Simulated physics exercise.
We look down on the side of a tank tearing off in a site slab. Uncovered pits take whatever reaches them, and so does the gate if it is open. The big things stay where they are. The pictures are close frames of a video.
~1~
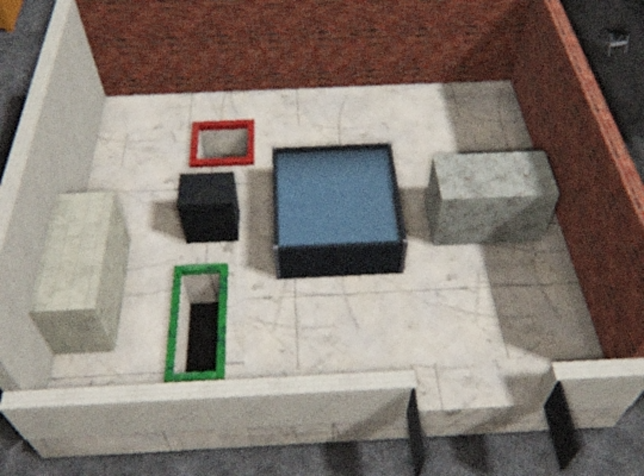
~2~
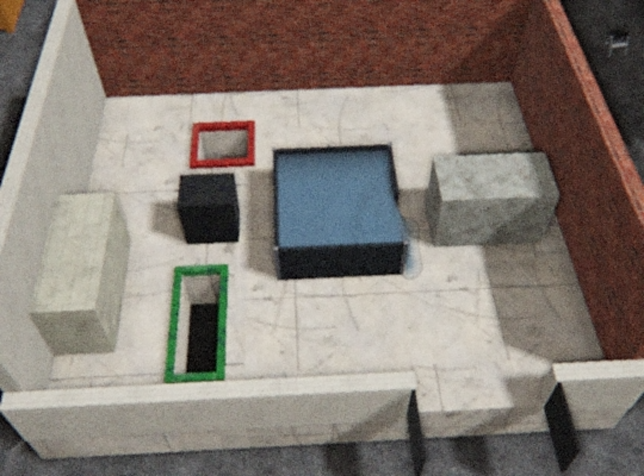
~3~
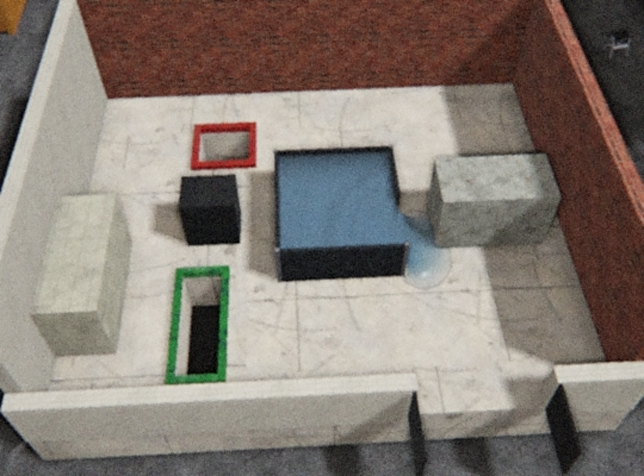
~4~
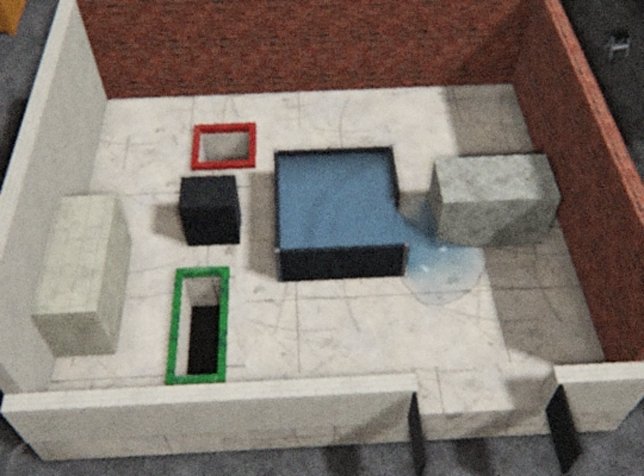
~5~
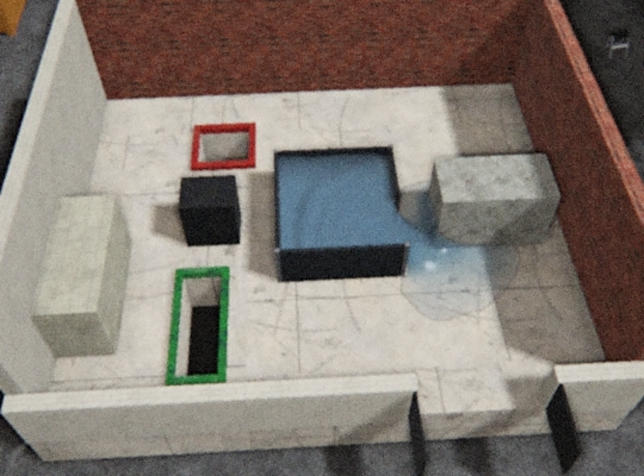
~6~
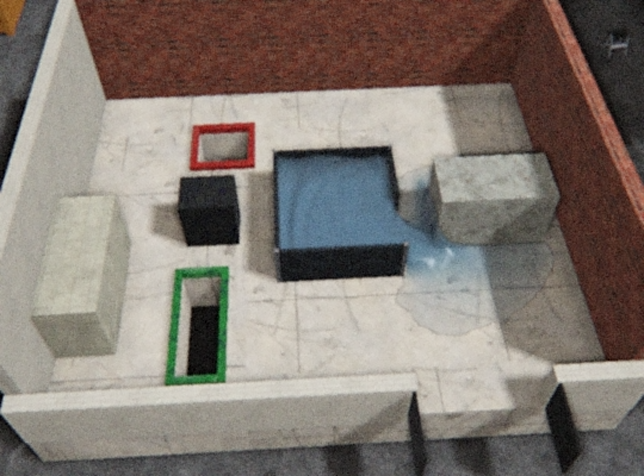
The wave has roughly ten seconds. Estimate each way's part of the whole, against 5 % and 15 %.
One by one: The gate takes more than 15 %; the red pit takes less than 5 %; the green pit takes less than 5 %.
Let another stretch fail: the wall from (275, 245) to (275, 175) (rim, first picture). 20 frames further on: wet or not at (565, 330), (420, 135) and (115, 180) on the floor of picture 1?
In turn: Free of water, not flooded, covered.
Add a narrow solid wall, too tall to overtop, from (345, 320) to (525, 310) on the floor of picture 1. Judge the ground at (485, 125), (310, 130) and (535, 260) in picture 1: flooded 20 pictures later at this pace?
In turn: Awash, no water, wet.
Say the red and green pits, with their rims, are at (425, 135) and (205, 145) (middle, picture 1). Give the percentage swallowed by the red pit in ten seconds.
Parts in a hundred: Red 8.
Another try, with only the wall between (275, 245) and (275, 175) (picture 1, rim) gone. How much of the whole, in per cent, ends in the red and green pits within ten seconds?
Parts in a hundred: Red 4, green 20.
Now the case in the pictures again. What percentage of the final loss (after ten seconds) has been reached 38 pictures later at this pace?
Close to 60 %.
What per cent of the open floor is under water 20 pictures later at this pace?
Close to 40 %.
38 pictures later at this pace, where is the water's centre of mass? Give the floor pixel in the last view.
Close to (418, 219).
A moment on, water covers 20 % of the floor; the gate 0 %, the red pit 0 %, the green pit 0 %.
Next, water covers 30 % of the floor; the gate 2 %, the red pit 0 %, the green pit 0 %.
Then, water covers 40 % of the floor; the gate 7 %, the red pit 0 %, the green pit 0 %.
Later, water covers 55 % of the floor; the gate 17 %, the red pit 0 %, the green pit 0 %.
In the end, water covers 75 % of the floor; the gate 28 %, the red pit 0 %, the green pit 0 %.
